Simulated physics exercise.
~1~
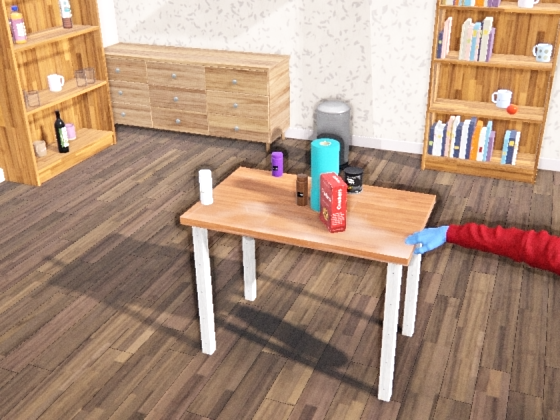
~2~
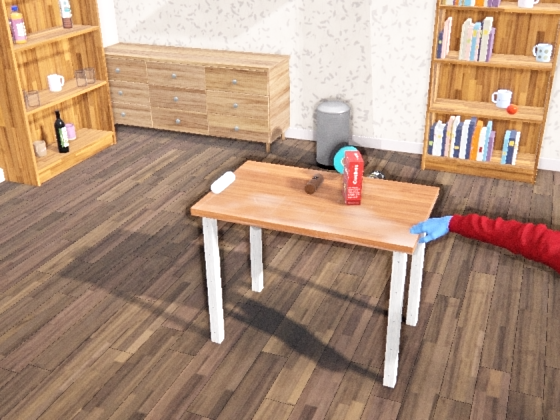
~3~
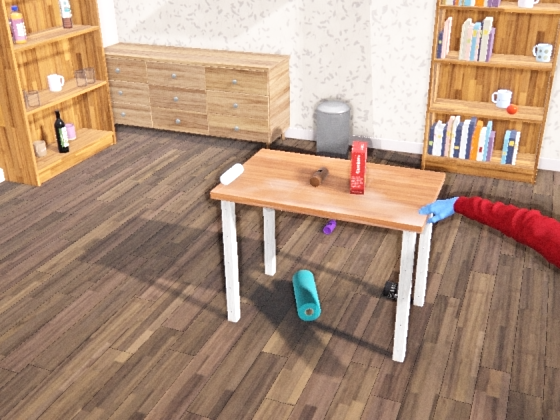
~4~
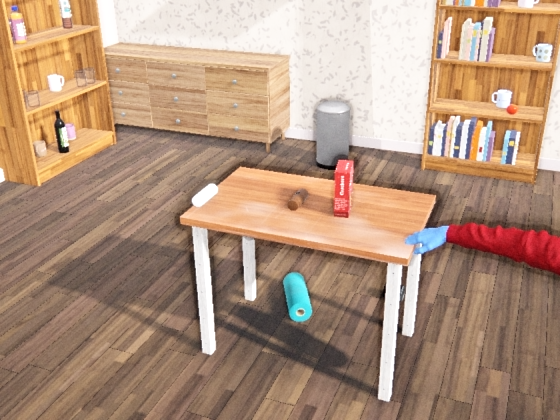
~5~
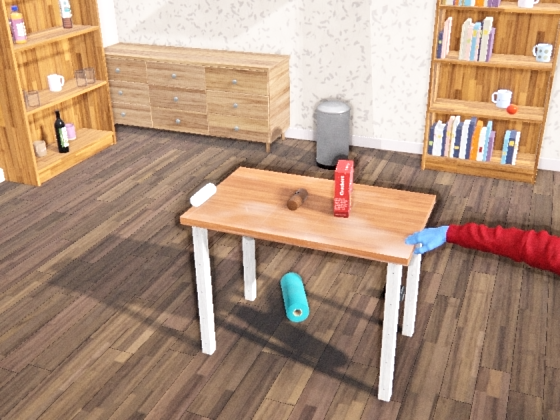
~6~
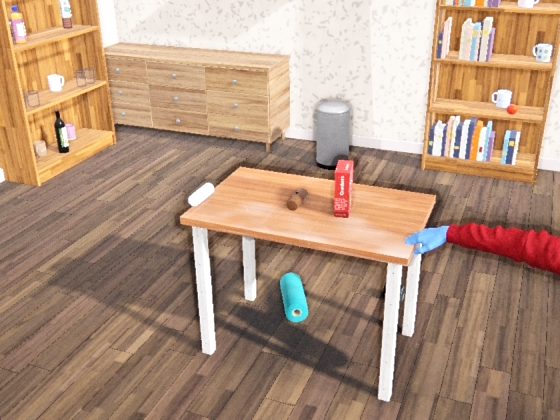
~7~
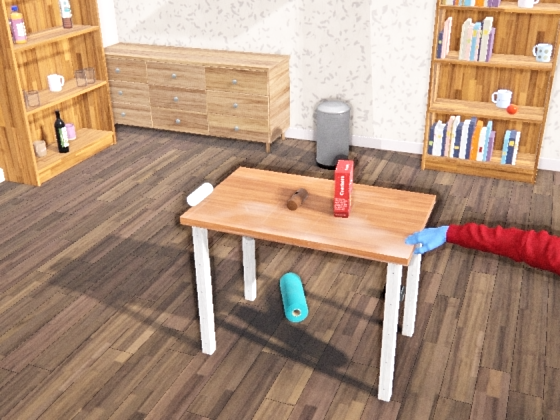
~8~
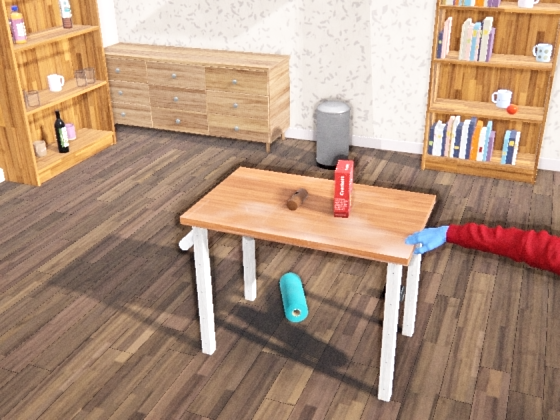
Wooden table jerked by a red-sleeved arm, toppling shakers and shedding a turquoise roll and others while a red packet stays upright.
